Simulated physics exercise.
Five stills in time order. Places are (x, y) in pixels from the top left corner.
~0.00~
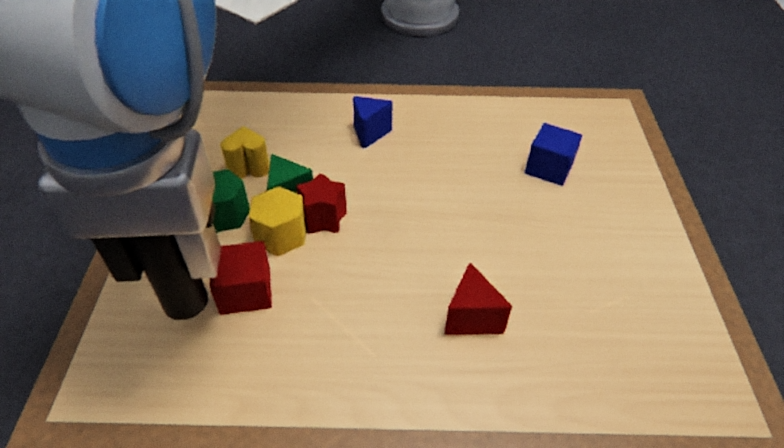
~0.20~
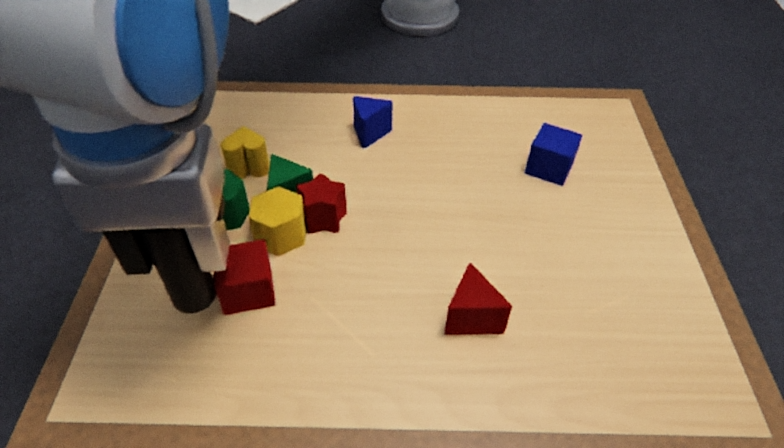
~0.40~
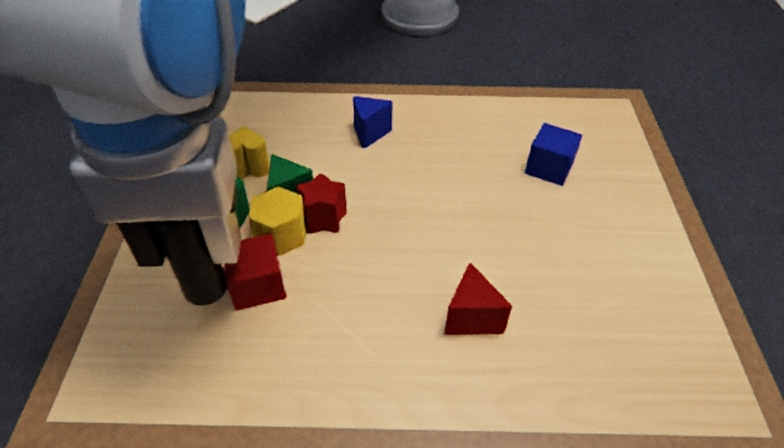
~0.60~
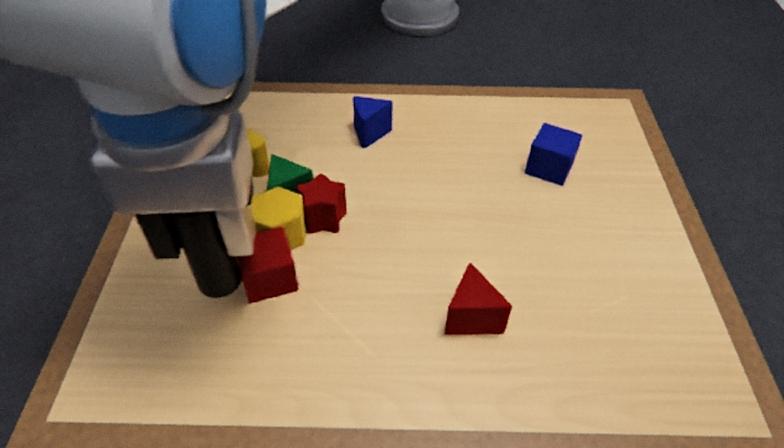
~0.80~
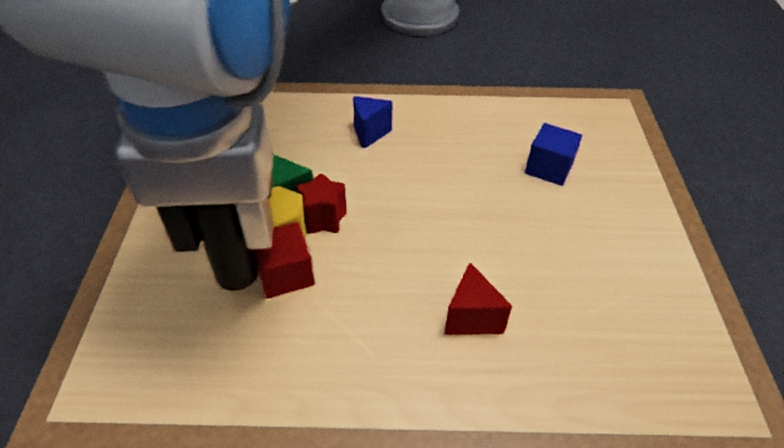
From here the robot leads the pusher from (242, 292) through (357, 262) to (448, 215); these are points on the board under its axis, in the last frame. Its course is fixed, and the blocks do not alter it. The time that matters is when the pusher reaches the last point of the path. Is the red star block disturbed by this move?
If the pusher follows that path, the red star block ends up shifted.
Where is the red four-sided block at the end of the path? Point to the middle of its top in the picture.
In the picture, it is at (397, 177).
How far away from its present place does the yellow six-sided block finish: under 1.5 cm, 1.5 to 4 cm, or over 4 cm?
My estimate: Under 1.5 cm.
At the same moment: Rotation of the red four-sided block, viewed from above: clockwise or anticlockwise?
The answer is counter-clockwise.
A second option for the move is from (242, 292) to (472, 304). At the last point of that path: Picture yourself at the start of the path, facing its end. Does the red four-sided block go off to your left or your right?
Out to the left.
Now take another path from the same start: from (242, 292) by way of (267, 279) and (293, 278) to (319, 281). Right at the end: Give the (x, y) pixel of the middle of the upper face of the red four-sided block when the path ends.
Its top centre is at about (353, 227).
The first path, step by step. One third of the way, pusher at (321, 255); red four-sided block at (349, 216), turned 45° anticlockwise; red star block at (325, 183), turned 30° anticlockwise.
Two thirds of the way, pusher at (391, 229); red four-sided block at (390, 187), turned 75° anticlockwise; red star block at (330, 180), turned 45° anticlockwise.
At the end, pusher at (450, 197); yellow six-sided block unmoved; red four-sided block at (397, 177), turned 105° anticlockwise; red star block at (330, 180), turned 45° anticlockwise.
